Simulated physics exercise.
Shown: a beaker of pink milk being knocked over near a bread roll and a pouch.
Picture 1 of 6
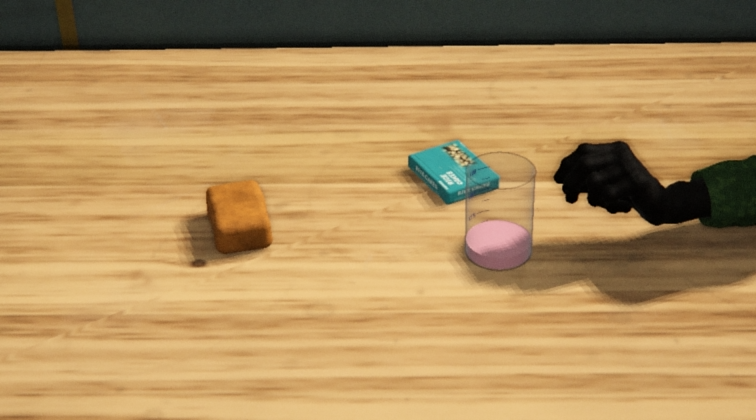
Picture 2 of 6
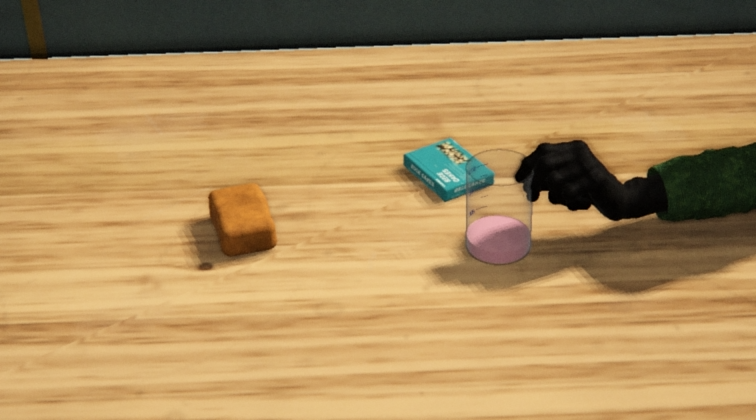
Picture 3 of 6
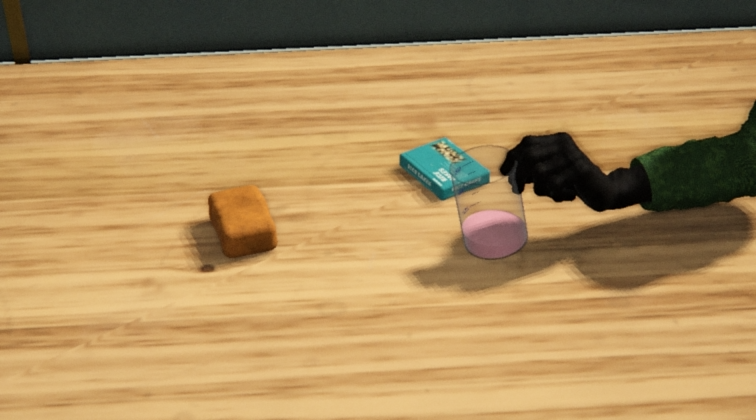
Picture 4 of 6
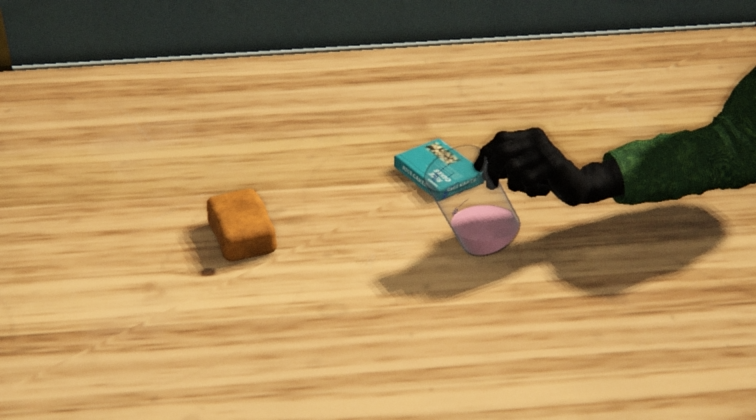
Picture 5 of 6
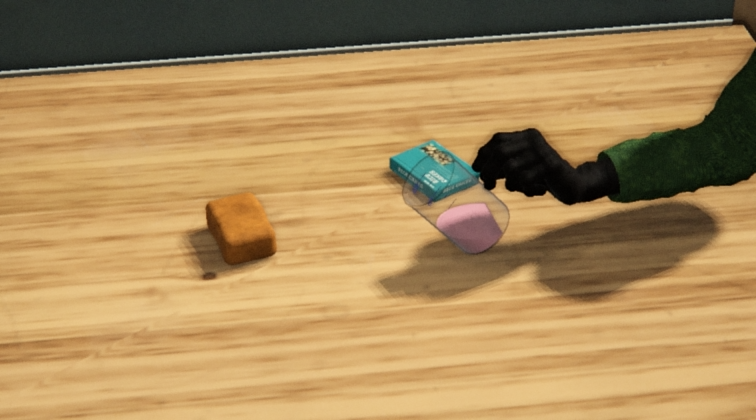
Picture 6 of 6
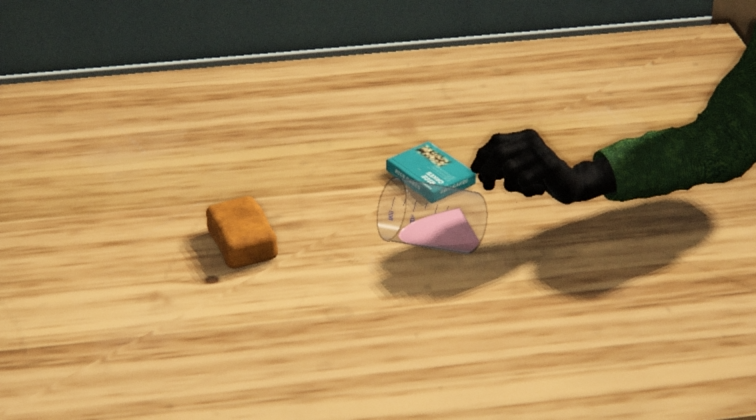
Black-gloved hand pushing a clear beaker of pink liquid leftward, tilting it steeply beside a teal packet and a brown bread roll.
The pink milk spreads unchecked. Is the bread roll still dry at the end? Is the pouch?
The bread roll: No, it is wet. The pouch: Yes, still dry.
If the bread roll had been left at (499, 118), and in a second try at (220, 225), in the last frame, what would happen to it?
Lab note - try 1: It avoids the spill; try 2: It gets touched by it.
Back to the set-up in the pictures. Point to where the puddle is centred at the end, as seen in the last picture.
Close to (218, 302).
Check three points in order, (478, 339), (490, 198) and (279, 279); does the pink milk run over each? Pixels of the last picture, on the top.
Point one is never touched, point two is never touched, point three is caught by it.
Shortly, the puddle covers about as much as a plate; the bread roll is soaking at its edge; the pouch is still dry.
At the finish, the puddle covers about as much as a plate; the bread roll is soaking at its edge; the pouch is still dry.
